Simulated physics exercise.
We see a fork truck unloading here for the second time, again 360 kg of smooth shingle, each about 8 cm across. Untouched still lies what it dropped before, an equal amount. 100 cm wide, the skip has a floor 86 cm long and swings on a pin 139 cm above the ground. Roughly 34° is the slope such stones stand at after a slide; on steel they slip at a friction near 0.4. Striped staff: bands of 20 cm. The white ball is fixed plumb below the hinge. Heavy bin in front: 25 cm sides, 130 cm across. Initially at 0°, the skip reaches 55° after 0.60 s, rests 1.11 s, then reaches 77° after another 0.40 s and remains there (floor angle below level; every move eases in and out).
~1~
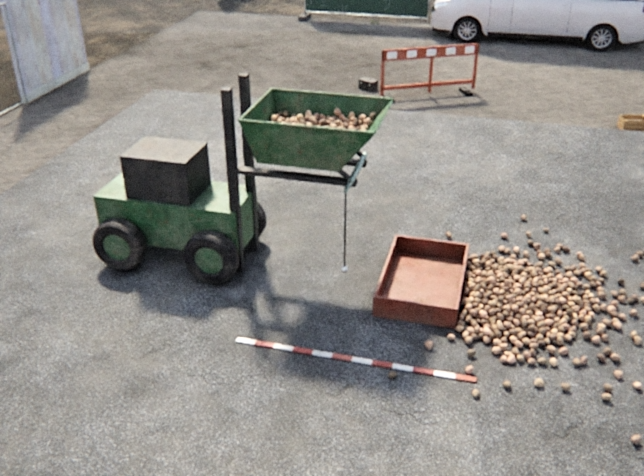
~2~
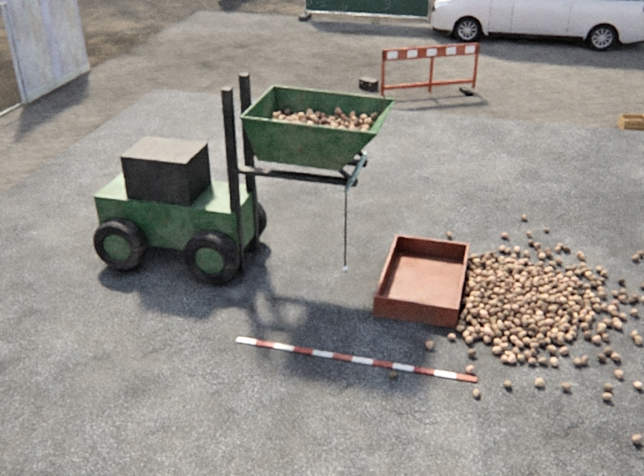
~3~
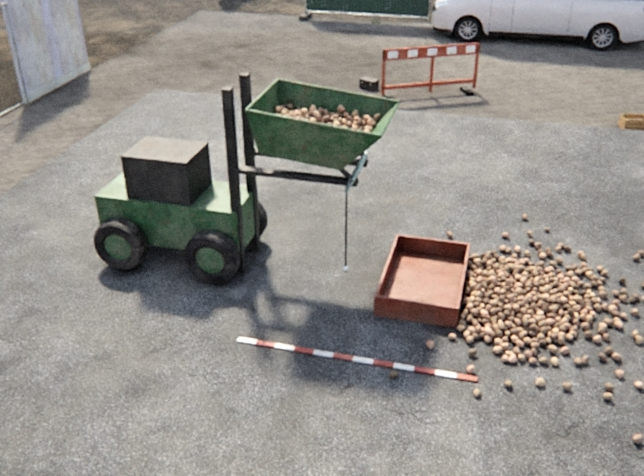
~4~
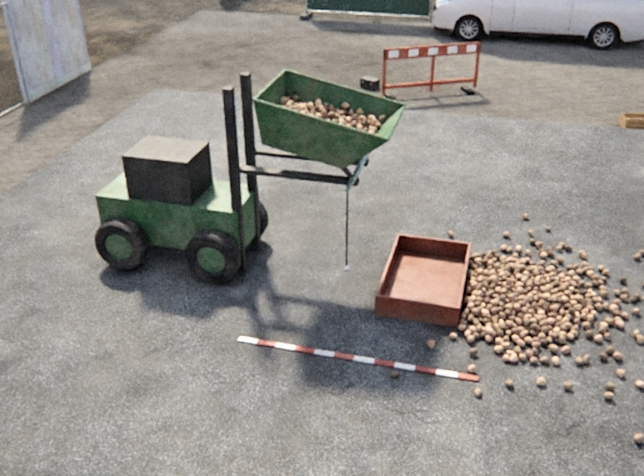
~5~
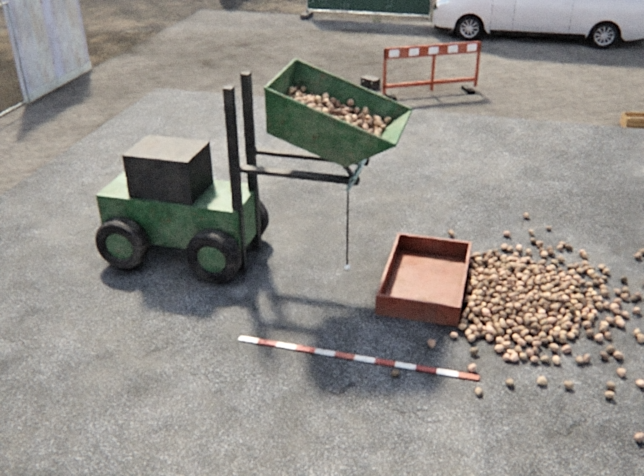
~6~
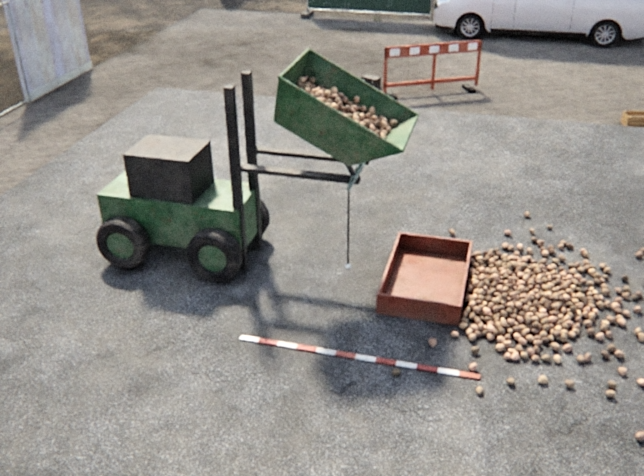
A green fork truck tilts its raised skip of brown stones steadily down toward the right.
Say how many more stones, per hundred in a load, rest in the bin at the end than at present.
I would say 42 more per hundred in a load.
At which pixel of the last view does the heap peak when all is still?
Near (482, 274).
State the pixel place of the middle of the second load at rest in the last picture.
Their centre ends up near (473, 284).
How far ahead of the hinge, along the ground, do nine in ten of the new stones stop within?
Around 180 cm ahead of it.
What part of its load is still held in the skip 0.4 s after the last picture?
About 100 per cent.
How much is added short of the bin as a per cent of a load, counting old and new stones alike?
Around 0 per cent of a load, I'd say.
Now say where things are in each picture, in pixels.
In the first picture, the skip is at 0°, its lip at (375, 133); the top of the load is at (344, 118). The earlier load is highest near (507, 293), 16 cm above ground level, 98 % beside or beyond the bin.
In the second picture, lip at (377, 134), floor tilted 2°, highest stones at (331, 118).
In the third picture, lip at (382, 136), floor tilted 6°, highest stones at (308, 114).
In the fourth picture, the skip is at 12°, its lip at (388, 140); the top of the load is at (293, 104).
In the fifth picture, lip at (396, 145), floor tilted 19°, highest stones at (296, 93).
In the sixth picture, lip at (403, 152), floor tilted 28°, highest stones at (305, 84).
Then, 0.1 s after the last picture the floor is at 46°; in per cent of one load, 100 in the skip, 98 beside or beyond the bin; the foremost stones are past the picture's edge.
Then, 0.4 s after the last picture the floor is at 55°; in per cent of one load, 100 in the skip, 98 beside or beyond the bin; the foremost stones are past the picture's edge.
Then, 2.3 s after the last picture the floor is at 77°; in per cent of one load, 15 in the skip, 45 in the bin, 138 beside or beyond the bin; the foremost stones are past the picture's edge.
Then, 4.8 s after the last picture the floor is at 77°; in per cent of one load, 0 in the skip, 42 in the bin, 156 beside or beyond the bin; the foremost stones are past the picture's edge. Net gain in the bin, 42.
